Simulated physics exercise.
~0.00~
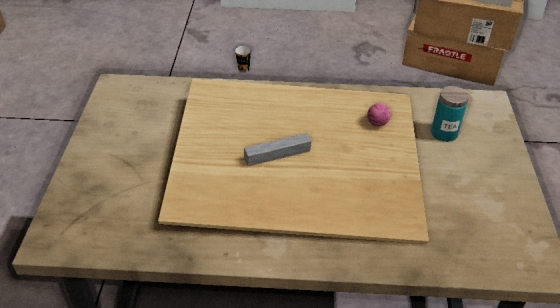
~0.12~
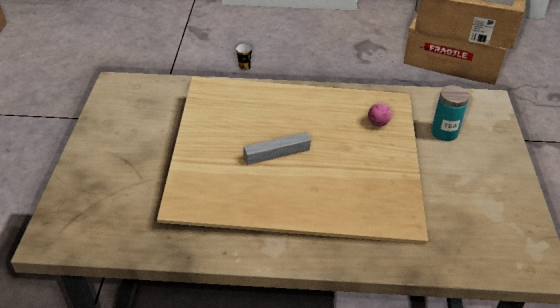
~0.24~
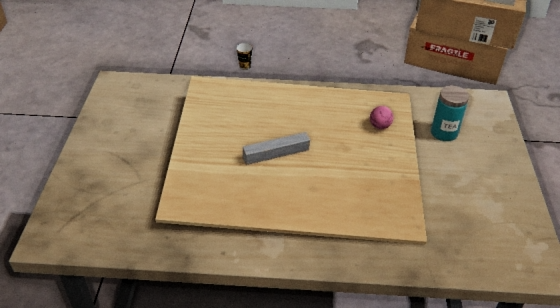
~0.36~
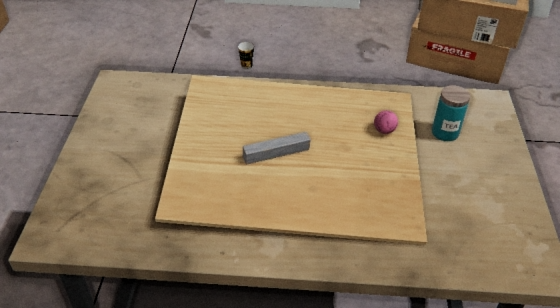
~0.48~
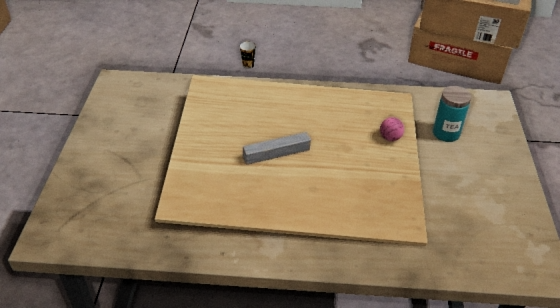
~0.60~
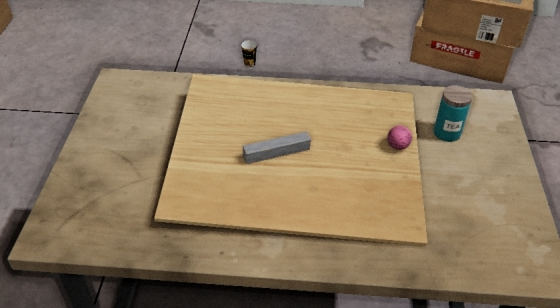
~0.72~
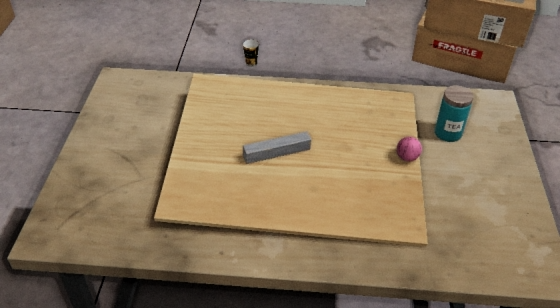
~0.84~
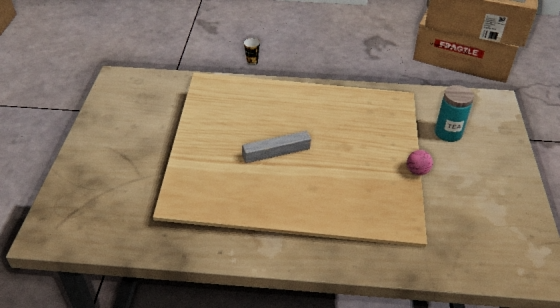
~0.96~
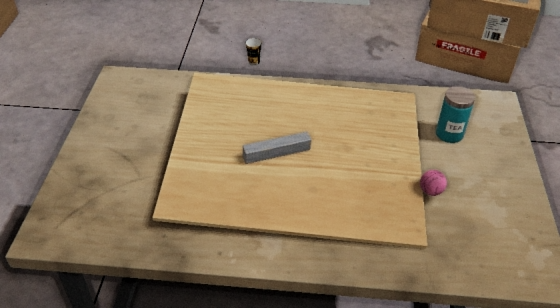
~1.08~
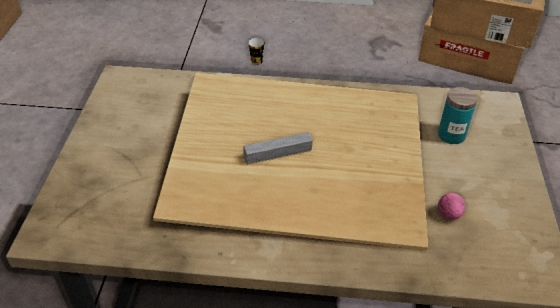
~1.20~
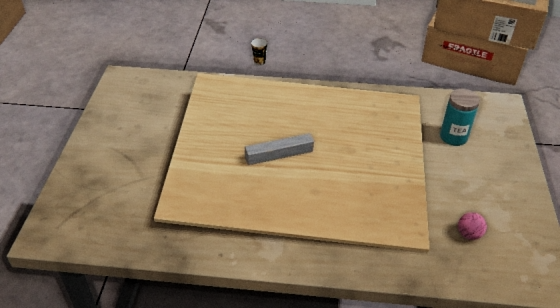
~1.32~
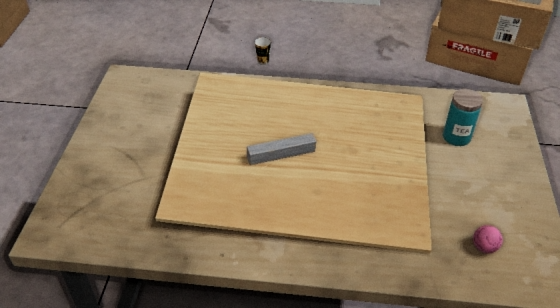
A pink ball on a wooden board rolls slowly to the right and toward the viewer, passing a turquoise jar and a gray block that stay put, then goes over the board's right edge and ends up on the tabletop near the front right corner.
